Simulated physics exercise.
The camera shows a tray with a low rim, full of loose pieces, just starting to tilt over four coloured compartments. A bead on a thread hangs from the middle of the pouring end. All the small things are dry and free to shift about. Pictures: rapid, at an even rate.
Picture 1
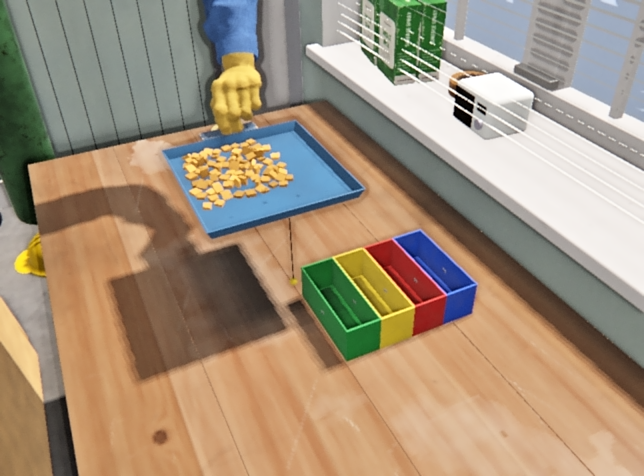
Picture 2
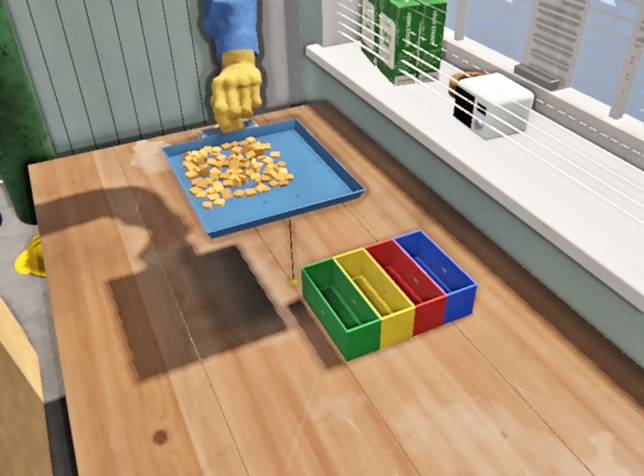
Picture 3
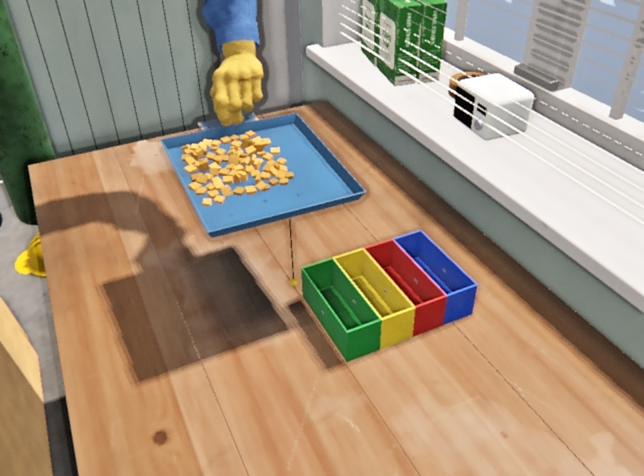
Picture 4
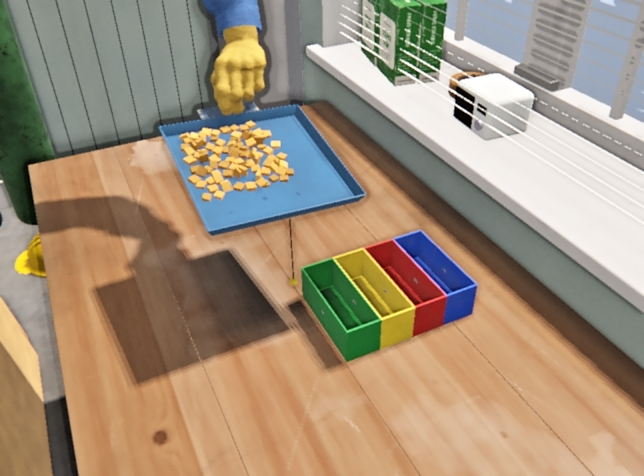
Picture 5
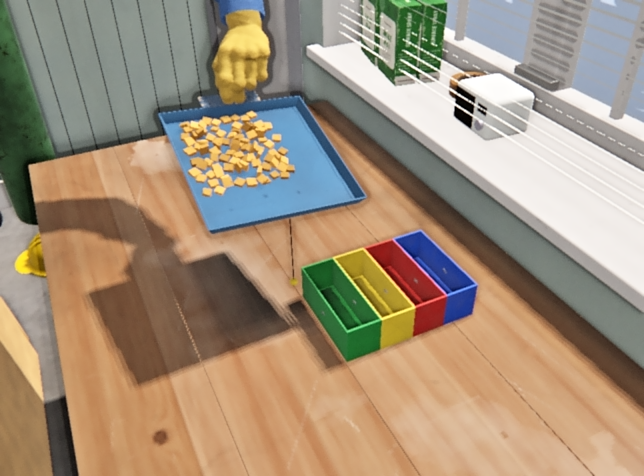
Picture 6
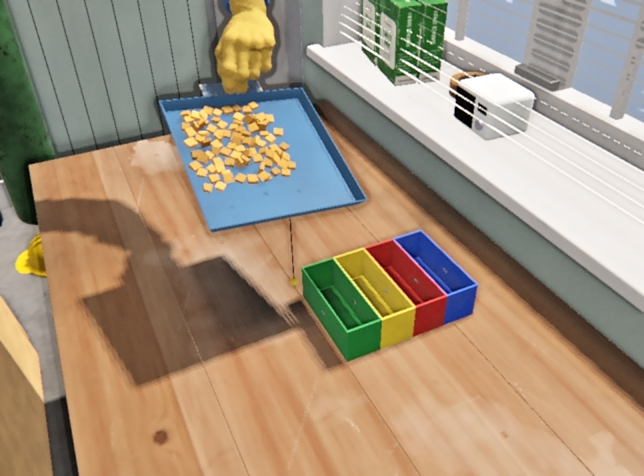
A yellow-gloved hand gradually raises the far end of a blue tray of cereal squares.
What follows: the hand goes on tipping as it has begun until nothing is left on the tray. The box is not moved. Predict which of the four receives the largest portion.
The yellow one receives the largest portion.
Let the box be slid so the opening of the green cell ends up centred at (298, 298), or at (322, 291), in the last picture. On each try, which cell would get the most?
Red first, that yellow cell second.
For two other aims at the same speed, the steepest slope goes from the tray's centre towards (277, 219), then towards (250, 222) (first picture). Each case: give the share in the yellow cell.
In order, 0 in a hundred and 0 in a hundred.
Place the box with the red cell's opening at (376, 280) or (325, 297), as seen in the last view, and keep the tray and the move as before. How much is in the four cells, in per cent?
In order: 90 percent, then 90 percent.
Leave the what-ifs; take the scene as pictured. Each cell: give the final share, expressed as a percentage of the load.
So the green cell ends up with 30 % of the load, the yellow cell with 50 %, the red cell with 0 %, and the blue cell with 0 %.
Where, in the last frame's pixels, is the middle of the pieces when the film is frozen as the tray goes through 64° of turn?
Close to (322, 208).
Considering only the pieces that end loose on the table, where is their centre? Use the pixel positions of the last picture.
Near (305, 342).
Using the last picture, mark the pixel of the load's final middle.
The centre comes to rest near (361, 311).
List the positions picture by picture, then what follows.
In the first picture, corners of the pouring end (210, 229) and (359, 188), level; middle of the load (235, 168), cereal squares; bead on its thread (294, 281); green cell (364, 337); yellow cell (397, 325); red cell (429, 313); blue cell (460, 301).
In the second picture, corners of the pouring end (211, 229) and (359, 188), level; middle of the load (234, 167).
In the third picture, corners of the pouring end (211, 228) and (359, 190), tipped barely, lowest at the right corner; middle of the load (234, 162).
In the fourth picture, corners of the pouring end (211, 226) and (360, 192), tipped a little, lowest at the right corner; middle of the load (234, 155).
In the fifth picture, corners of the pouring end (212, 225) and (360, 195), tipped clearly, lowest at the right corner; middle of the load (235, 148).
In the sixth picture, corners of the pouring end (213, 224) and (361, 197), tipped clearly, lowest at the right corner; middle of the load (236, 141); green cell (364, 338); yellow cell (398, 325); red cell (430, 313); blue cell (460, 302).
Just after the last frame, tray tipped steeply; the larger part on the tray; about a tenth falling or outside the box.
A moment on, tray tipped past a quarter turn; just a few on the tray; roughly a third in the yellow cell; roughly a quarter in the green cell; just a few in the red cell; just a few in the blue cell; roughly a quarter falling or outside the box.
Further on, tray tipped past a quarter turn; roughly half in the yellow cell; roughly a third in the green cell; just a few in the red cell; just a few in the blue cell; roughly a quarter falling or outside the box.
When it is over, tray tipped past a quarter turn; roughly half in the yellow cell; roughly a third in the green cell; just a few in the red cell; just a few in the blue cell; roughly a quarter outside the box.
